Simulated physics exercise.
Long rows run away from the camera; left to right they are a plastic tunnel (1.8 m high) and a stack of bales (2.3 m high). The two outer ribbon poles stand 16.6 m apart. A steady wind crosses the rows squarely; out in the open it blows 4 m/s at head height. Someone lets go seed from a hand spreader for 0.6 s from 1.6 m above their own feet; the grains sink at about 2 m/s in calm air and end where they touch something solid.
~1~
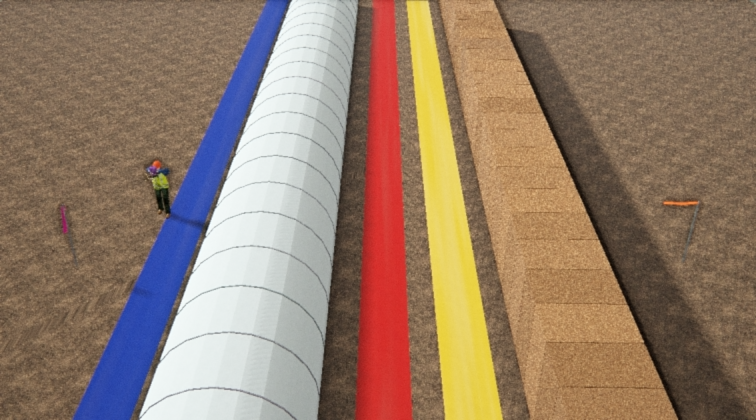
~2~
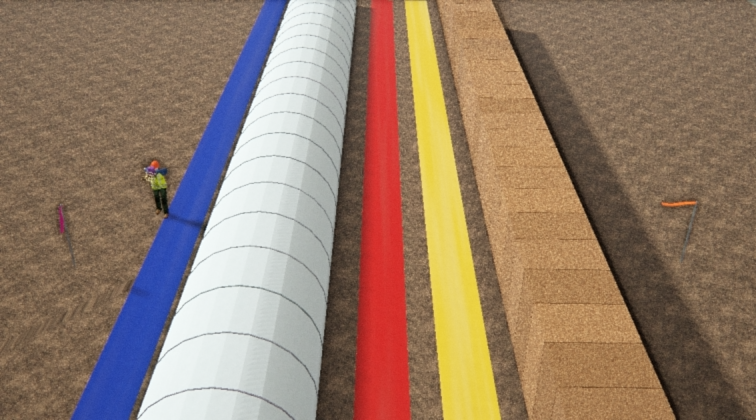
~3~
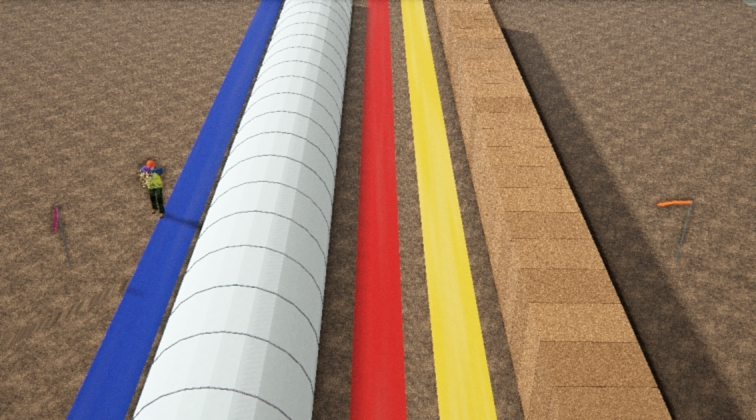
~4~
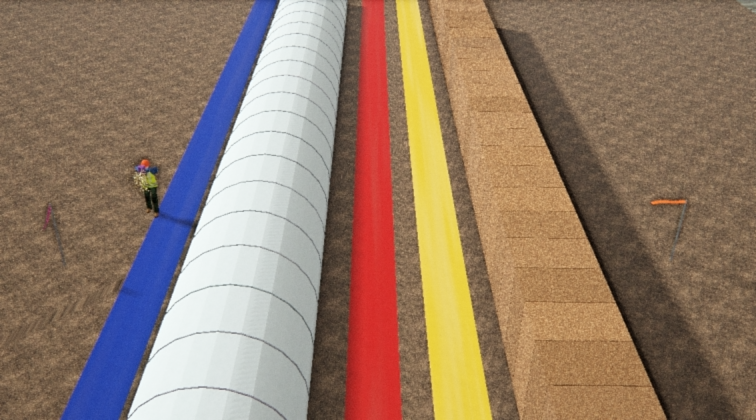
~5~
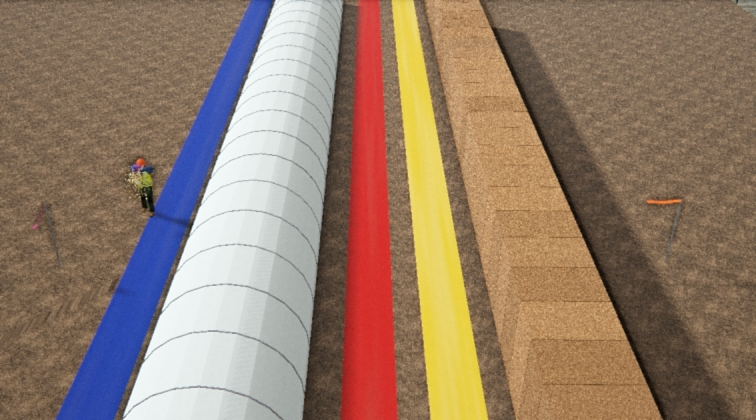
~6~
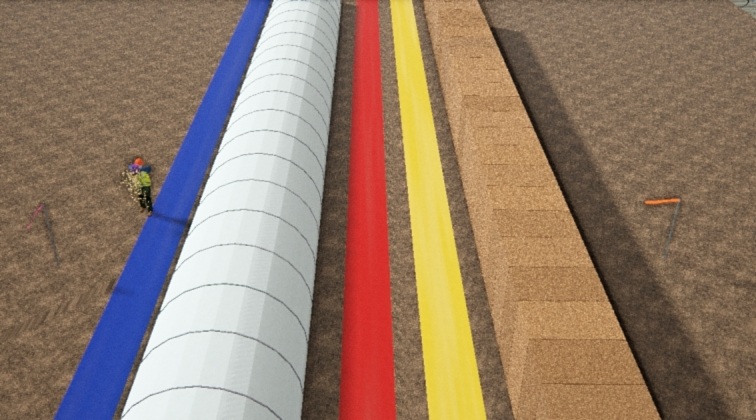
A person in a bright vest stands beside the blue strip as the orange ribbon streams left.
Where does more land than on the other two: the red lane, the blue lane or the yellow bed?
The biggest share falls on the blue one.
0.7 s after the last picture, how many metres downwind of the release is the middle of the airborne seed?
Roughly 0.0 m.
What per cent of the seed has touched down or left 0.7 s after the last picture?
About 45 %.
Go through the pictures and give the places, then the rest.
The first frame shows the left ribbon ends at (65, 233), hanging almost straight, the seed in the air spans x = 145 to 160 around y = 175 and it comes from (153, 175).
The second frame shows the right ribbon ends at (662, 204), leaning 85 degrees to the left, the seed in the air spans x = 145 to 155 around y = 175, the blue one passes (170, 253), the red one passes (382, 256) and the yellow one passes (450, 257).
The third frame shows the left ribbon ends at (54, 232), leaning 15 degrees to the left, the seed in the air spans x = 140 to 150 around y = 180 and the top of the plastic tunnel crosses (266, 171).
The fourth frame shows the right ribbon ends at (652, 203), leaning 85 degrees to the left, the seed in the air spans x = 135 to 150 around y = 180, the blue one passes (180, 206), the red one passes (373, 209) and the yellow one passes (435, 209).
The fifth frame shows the seed in the air spans x = 130 to 145 around y = 180.
The sixth frame shows the right ribbon ends at (645, 202), leaning 85 degrees to the left, the seed in the air spans x = 125 to 145 around y = 180 and the top of the plastic tunnel crosses (255, 170).
Then, 0.7 s after the last picture, 16 % lies on the blue lane, 0 % on the red lane and 0 % on the yellow bed; 45 % has touched down or left; the middle of what still flies is 0.5 m above the low ground, near (135, 207).
Then, 1.5 s after the last picture, 32 % lies on the blue lane, 0 % on the red lane and 0 % on the yellow bed; 94 % has touched down or left.
Then, 3.0 s after the last picture, 34 % lies on the blue lane, 0 % on the red lane and 0 % on the yellow bed; 100 % has touched down or left.
Then, 7.5 s after the last picture, 34 % lies on the blue lane, 0 % on the red lane and 0 % on the yellow bed; 100 % has touched down or left.
Then, 44.5 s after the last picture, 34 % lies on the blue lane, 0 % on the red lane and 0 % on the yellow bed; 100 % has touched down or left.
